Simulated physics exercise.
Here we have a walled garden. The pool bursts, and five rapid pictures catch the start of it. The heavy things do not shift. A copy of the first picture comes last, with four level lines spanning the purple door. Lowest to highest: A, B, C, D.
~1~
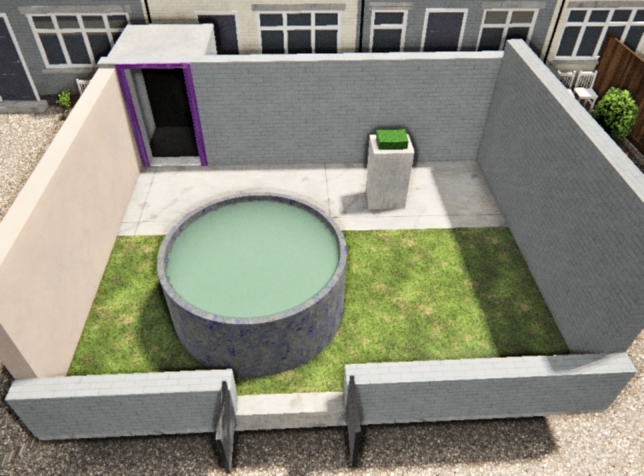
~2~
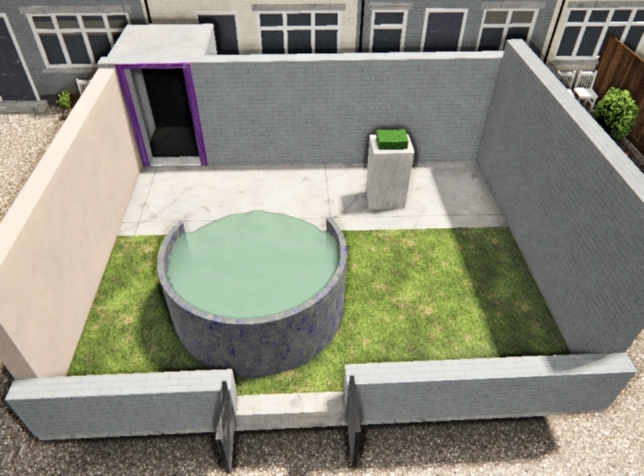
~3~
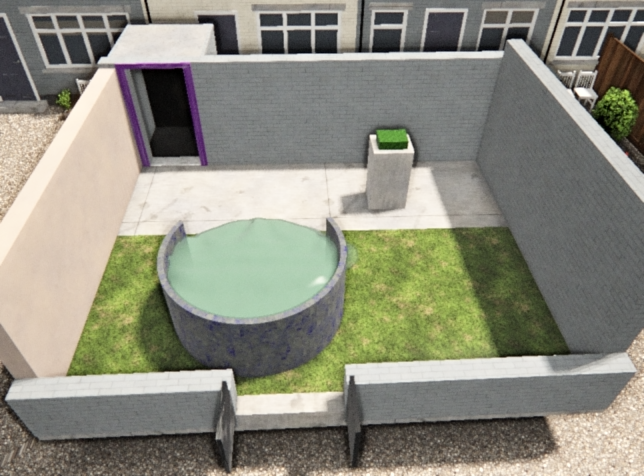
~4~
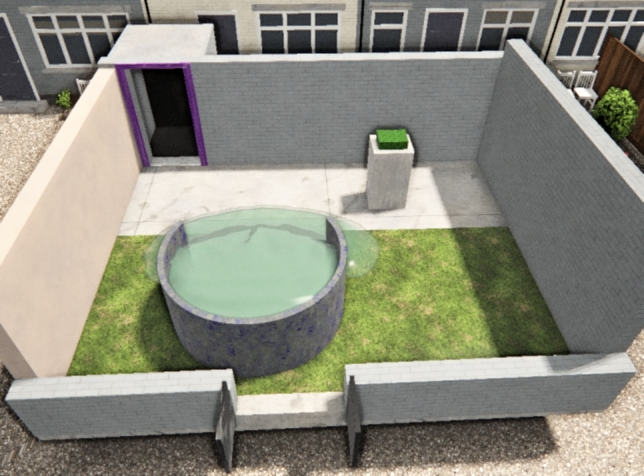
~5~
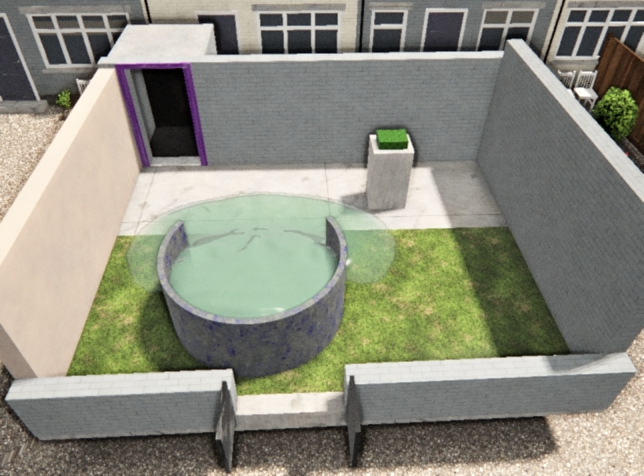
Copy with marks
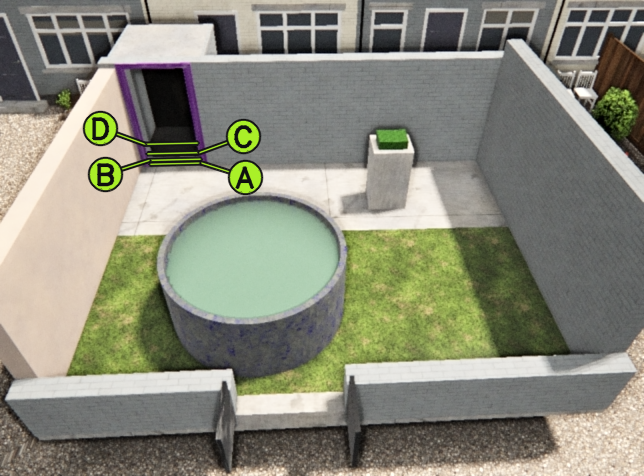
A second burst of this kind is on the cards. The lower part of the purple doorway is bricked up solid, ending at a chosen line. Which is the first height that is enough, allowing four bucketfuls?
That is line D.
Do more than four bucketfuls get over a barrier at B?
Yes, that goes wrong.
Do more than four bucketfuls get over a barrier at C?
Yes.
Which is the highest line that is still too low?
That would be C.
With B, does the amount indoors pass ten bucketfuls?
Yes.
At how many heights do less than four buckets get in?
One.
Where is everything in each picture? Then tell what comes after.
The first frame shows water in the pool at rest, its middle at (254, 254); foot of the purple doorway at (176, 165); open gate at (289, 364).
In the second frame, water covers 3 % of the ground, its front hidden from here.
In the third frame, water covers 7 % of the ground, its front hidden from here.
In the fourth frame, 14 % of the ground under water, visible out to (374, 250).
In the fifth frame, 22 % of the ground under water, visible out to (386, 233).
In lime, A at (175, 163); B at (175, 159); C at (173, 153); D at (171, 143); from the bottom up A, B, C, D.
If A is chosen, dozens of bucketfuls pour in.
If B is chosen, dozens of bucketfuls pour in.
If C is chosen, about 10 bucketfuls get in.
If D is chosen, a splash gets over, under a bucket.
